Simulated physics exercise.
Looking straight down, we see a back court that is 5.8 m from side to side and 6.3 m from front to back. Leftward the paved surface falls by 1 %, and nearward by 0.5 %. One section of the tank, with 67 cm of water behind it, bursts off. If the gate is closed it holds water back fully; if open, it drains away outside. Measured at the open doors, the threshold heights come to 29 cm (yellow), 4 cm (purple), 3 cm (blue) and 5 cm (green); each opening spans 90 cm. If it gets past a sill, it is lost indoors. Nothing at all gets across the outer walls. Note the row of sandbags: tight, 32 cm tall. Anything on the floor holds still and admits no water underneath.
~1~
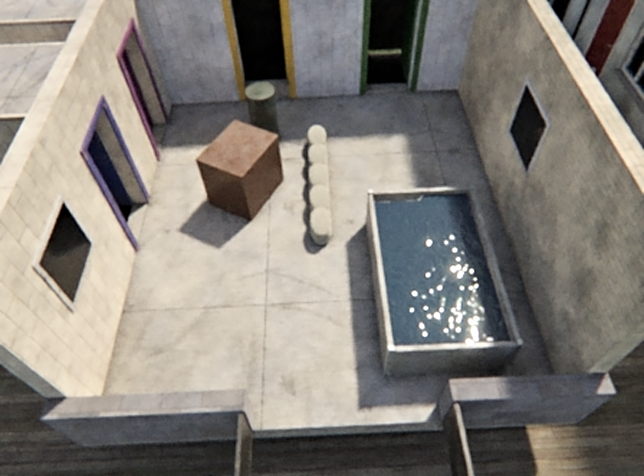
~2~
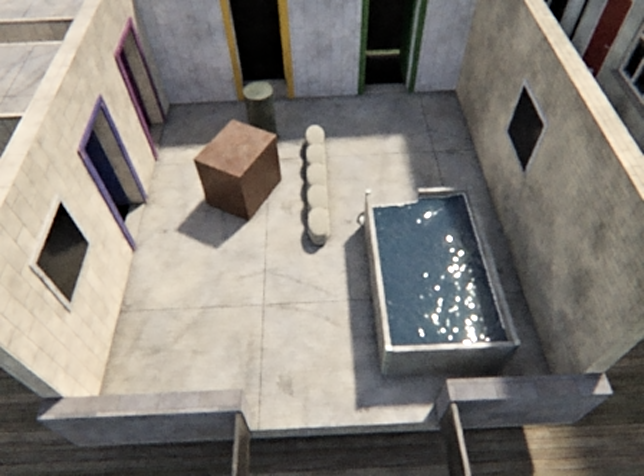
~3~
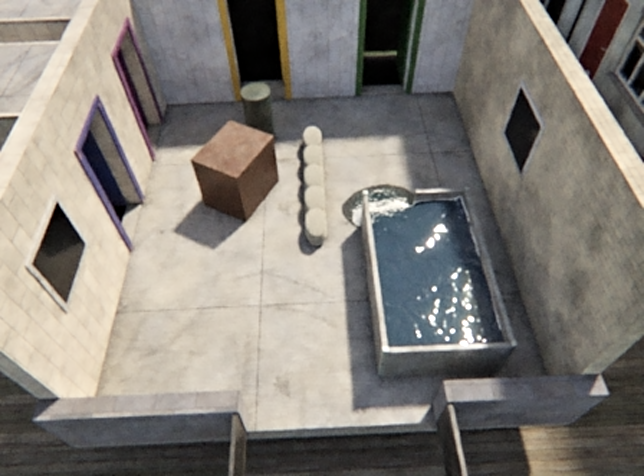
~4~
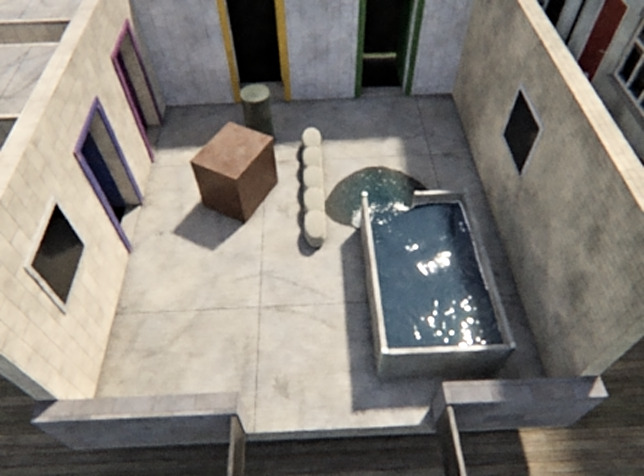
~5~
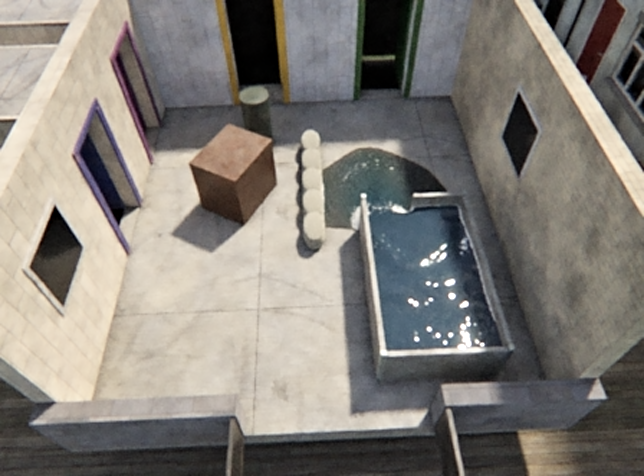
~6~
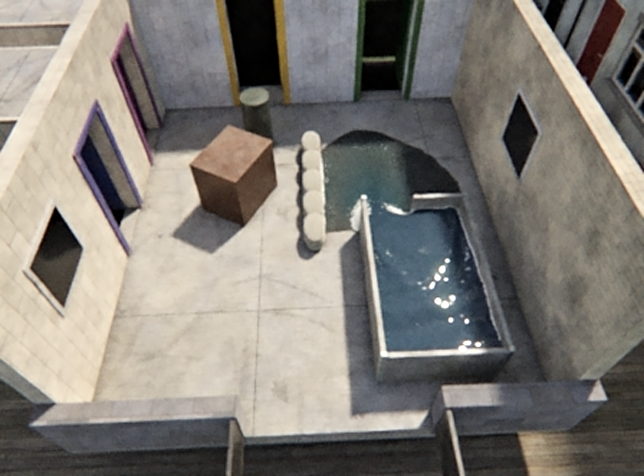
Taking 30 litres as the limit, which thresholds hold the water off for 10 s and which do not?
In the end watch the yellow door: It will not outstrip the limit. Watch the purple door: It will outstrip the limit. Watch the blue door: It will not outstrip the limit. Watch the green door: It will outstrip the limit.
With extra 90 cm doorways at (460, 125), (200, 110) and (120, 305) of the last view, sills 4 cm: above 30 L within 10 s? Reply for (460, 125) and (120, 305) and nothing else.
The first doorway goes beyond and the second stays inside.
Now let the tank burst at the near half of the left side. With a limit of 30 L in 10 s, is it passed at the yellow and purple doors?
Here's how it goes: Yellow falls short, purple exceeds it.
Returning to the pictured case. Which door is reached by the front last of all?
It's the blue door.
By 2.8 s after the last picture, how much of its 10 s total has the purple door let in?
Some 0 per cent by then.
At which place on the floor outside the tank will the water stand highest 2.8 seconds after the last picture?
About (361, 111).
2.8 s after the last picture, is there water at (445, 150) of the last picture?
Soaked.
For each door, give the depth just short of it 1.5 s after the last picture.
Depths in cm: Yellow 8, purple 0, blue 0, green 22.
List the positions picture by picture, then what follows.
In the first picture, the tank at (435, 262) is whole and still, 67 cm deep.
In the second picture, water pours out on the tank's far side and has run 0.5 m, to (363, 216); typically 9 cm deep outside, 67 cm at the tank's back.
In the third picture, water pours out on the tank's far side and has run 0.8 m, to (393, 189); typically 10 cm deep outside, 67 cm at the tank's back.
In the fourth picture, water pours out on the tank's far side and has run 1.3 m, to (365, 172); typically 6 cm deep outside, 67 cm at the tank's back.
In the fifth picture, the front is at (364, 151), 1.9 m from the gap on the tank's far side; 2.9 m2 of floor is under water; 67 cm left at the back of the tank.
In the sixth picture, water pours out on the tank's far side and has run 2.4 m, to (361, 133); typically 4 cm deep outside, 67 cm at the tank's back.
Then, 0.7 s after the last picture water covers 25 % of the floor and is deepest (32 cm) near (377, 221); yellow door not reached, purple door not reached, blue door not reached, green door 8 cm at the sill, 6 L in.
Then, 1.5 s after the last picture water covers 30 % of the floor and is deepest (34 cm) near (343, 106); yellow door 8 cm at the sill, 0 L in, purple door not reached, blue door not reached, green door 22 cm at the sill, 61 L in.
Then, 2.8 s after the last picture water covers 40 % of the floor and is deepest (26 cm) near (361, 111); yellow door 8 cm at the sill, 0 L in, purple door 10 cm at the sill, 4 L in, blue door not reached, green door 20 cm at the sill, 190 L in.
Then, 5.3 s after the last picture water covers 55 % of the floor and is deepest (18 cm) near (316, 107); yellow door 8 cm at the sill, 0 L in, purple door 11 cm at the sill, 73 L in, blue door 3 cm at the sill, 0 L in, green door 13 cm at the sill, 301 L in.
Then, 9.3 s after the last picture water covers 80 % of the floor and is deepest (10 cm) near (350, 175); yellow door 6 cm at the sill, 0 L in, purple door 10 cm at the sill, 182 L in, blue door 3 cm at the sill, 1 L in, green door 9 cm at the sill, 367 L in.
